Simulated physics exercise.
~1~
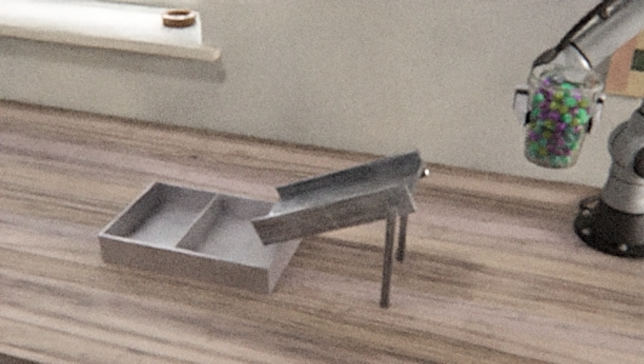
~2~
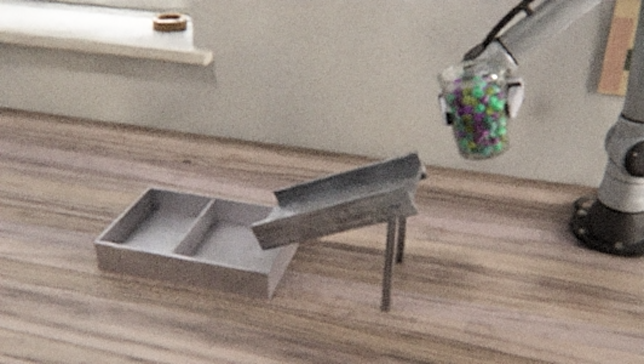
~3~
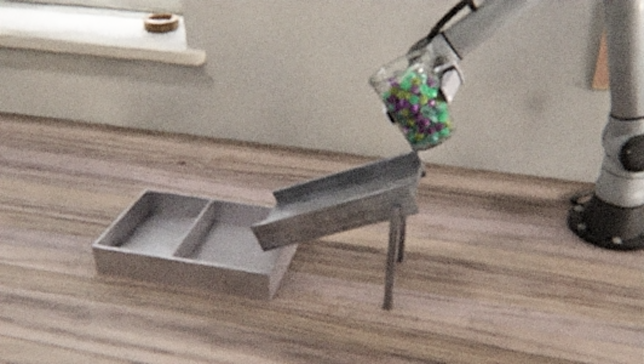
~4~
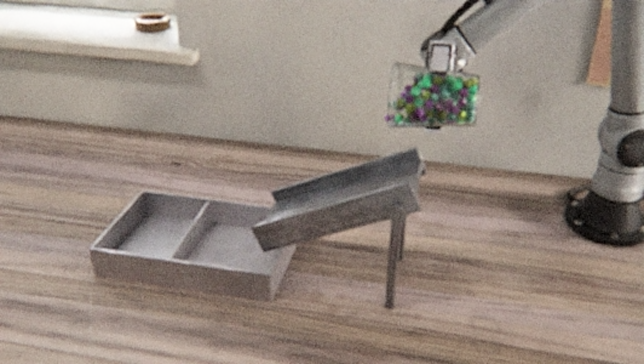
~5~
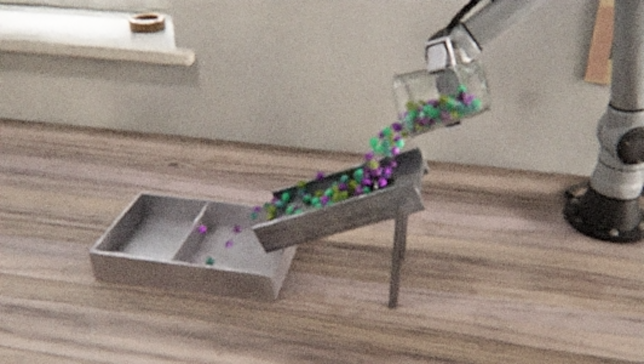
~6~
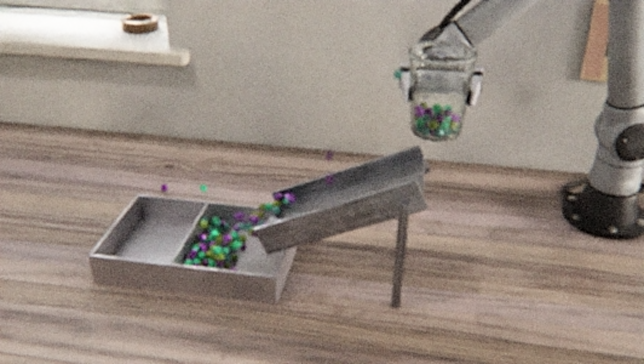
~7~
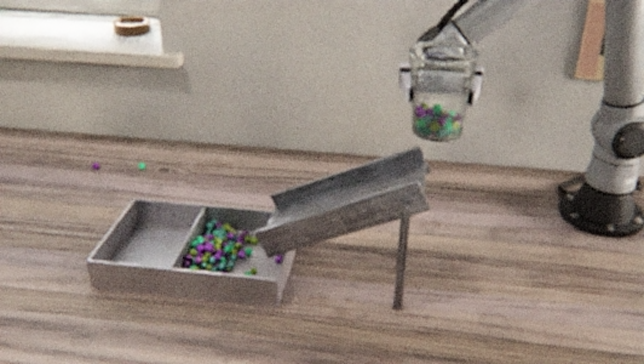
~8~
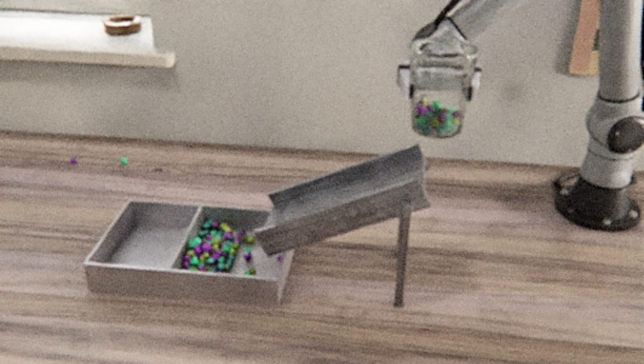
A robot arm tips colourful sweets from a tumbler down a chute into a divided box.
